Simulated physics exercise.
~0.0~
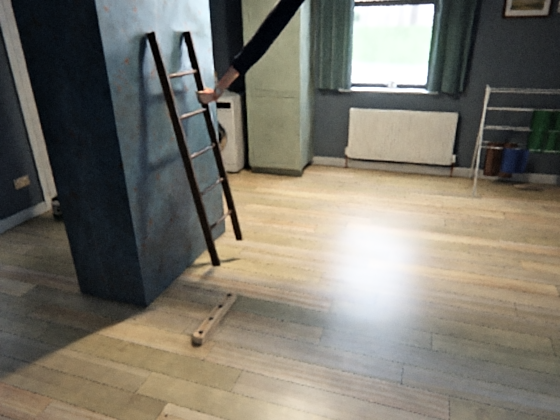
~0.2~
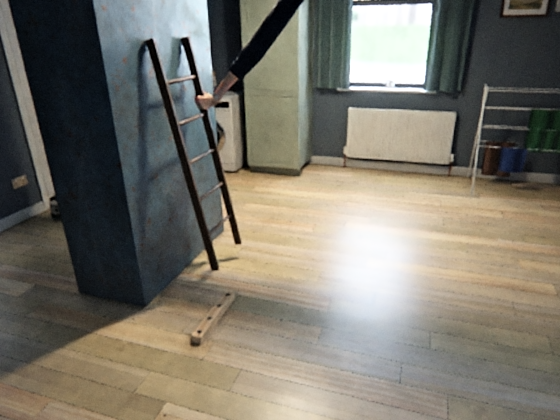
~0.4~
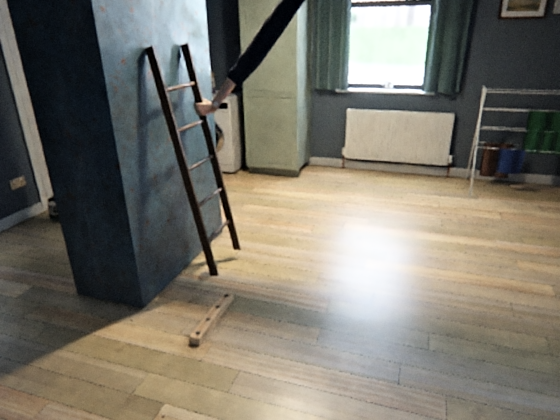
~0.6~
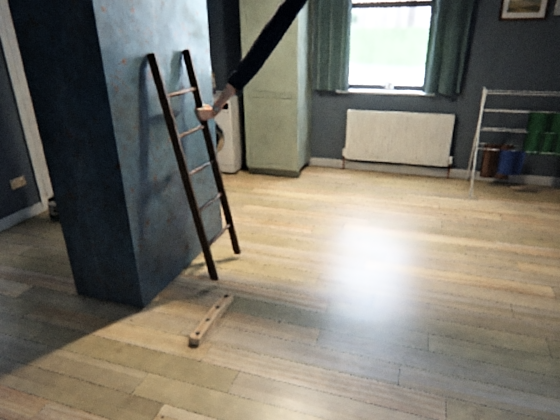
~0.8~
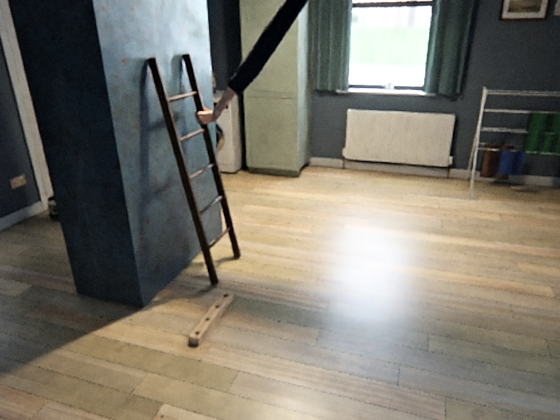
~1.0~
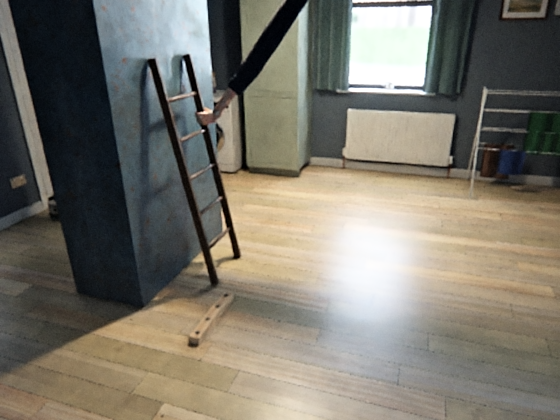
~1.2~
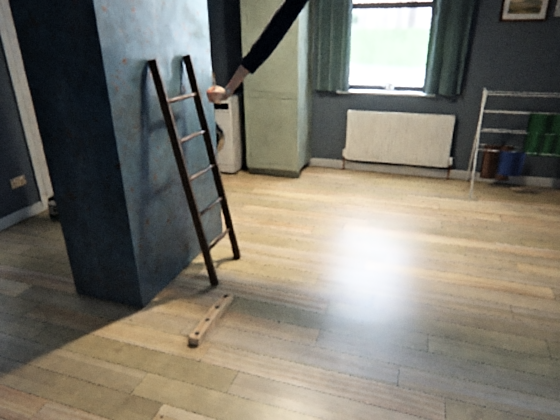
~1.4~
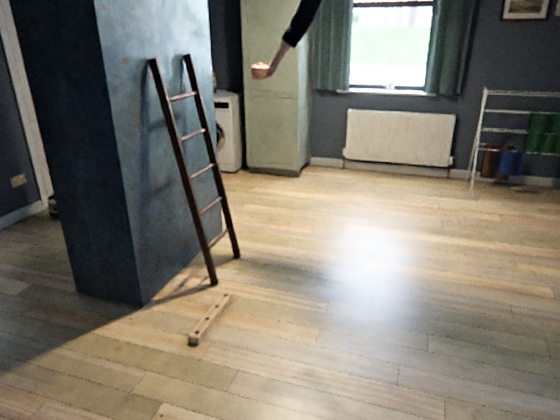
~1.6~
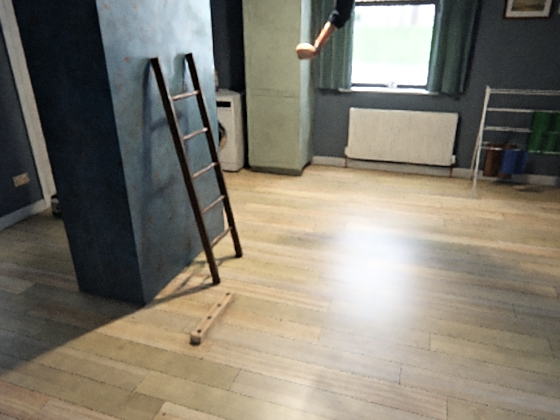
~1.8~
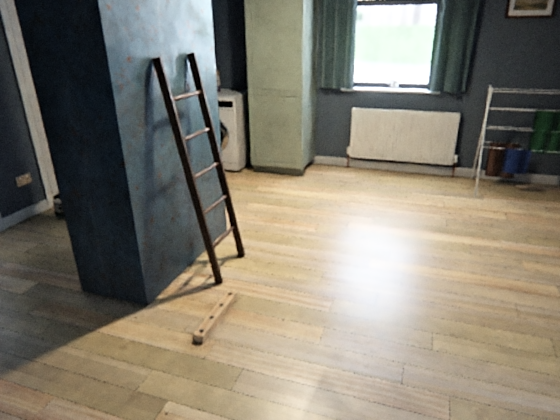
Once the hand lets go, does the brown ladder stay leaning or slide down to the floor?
The brown ladder stays leaning against the blue cupboard after the hand draws away.
